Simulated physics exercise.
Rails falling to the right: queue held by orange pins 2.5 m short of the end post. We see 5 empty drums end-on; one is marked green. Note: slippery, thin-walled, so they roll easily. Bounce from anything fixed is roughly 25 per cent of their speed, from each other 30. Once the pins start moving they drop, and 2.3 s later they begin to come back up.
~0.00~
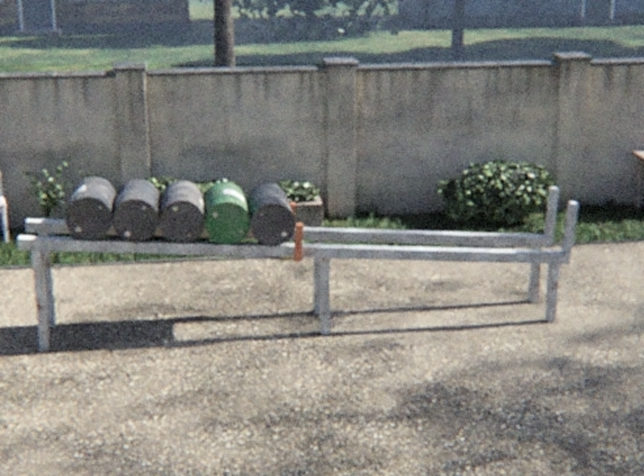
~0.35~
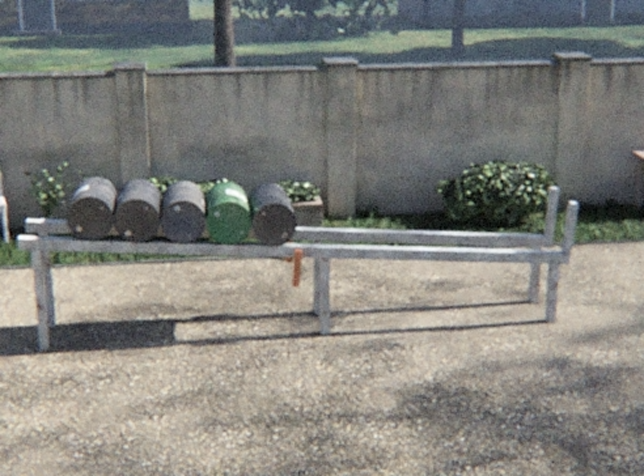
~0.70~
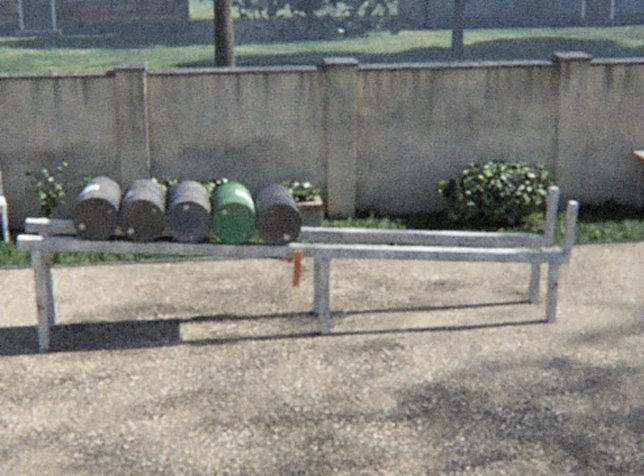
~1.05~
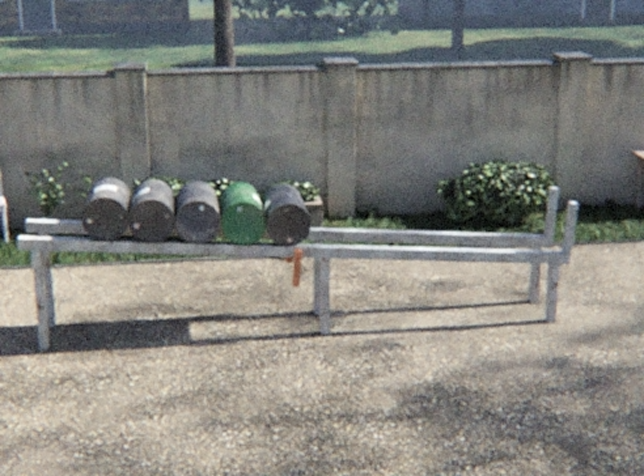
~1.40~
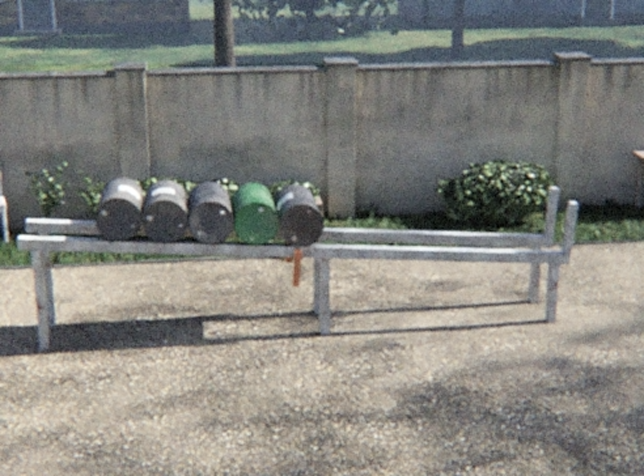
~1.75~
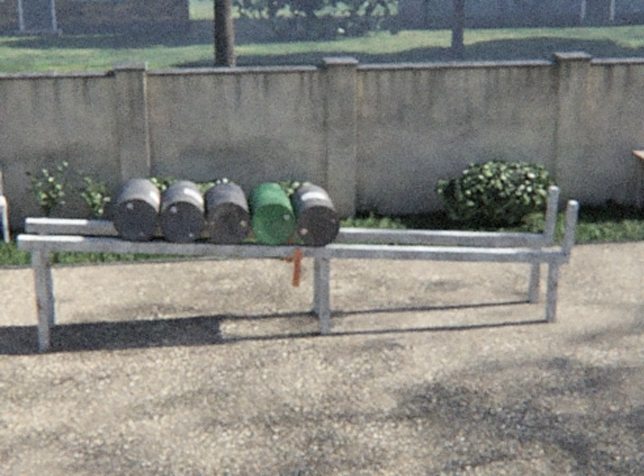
In a paved yard beside a concrete wall, five drums, four dark and one green, sit side by side at the left of a long pale rack, against an orange pin. The pin drops below the rail, and the drums roll slowly together a short way to the right.
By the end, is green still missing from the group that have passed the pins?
Freed.
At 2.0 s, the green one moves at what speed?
Close to 0.5 m/s then.
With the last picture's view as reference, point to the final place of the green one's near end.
Look near pixel (505, 232).
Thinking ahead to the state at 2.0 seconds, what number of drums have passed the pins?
By that time, 1.
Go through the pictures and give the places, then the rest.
Green (228, 223); pins up; the rack falls 4°, in the first picture.
Green (229, 223); pins down, in the second picture.
Green (234, 224); pins down; the first has rolled 5 cm, in the third picture.
Green (244, 224); pins down; the first has rolled 15 cm, in the fourth picture.
Green (257, 224); pins down; the first has rolled 25 cm, in the fifth picture.
Green (274, 225); pins down; the first has rolled 40 cm, in the sixth picture.
By 2.0 s, green is on the rails, 10 cm above the pins, rolling right; 1 through so far.
By 2.1 s, green is on the rails, 5 cm above the pins, rolling right; 1 through so far.
By 2.3 s, green is on the rails, 10 cm below the pins, rolling right; 2 through so far.
Finally (4.5 s), green is on the rails, 190 cm below the pins; 2 through so far.
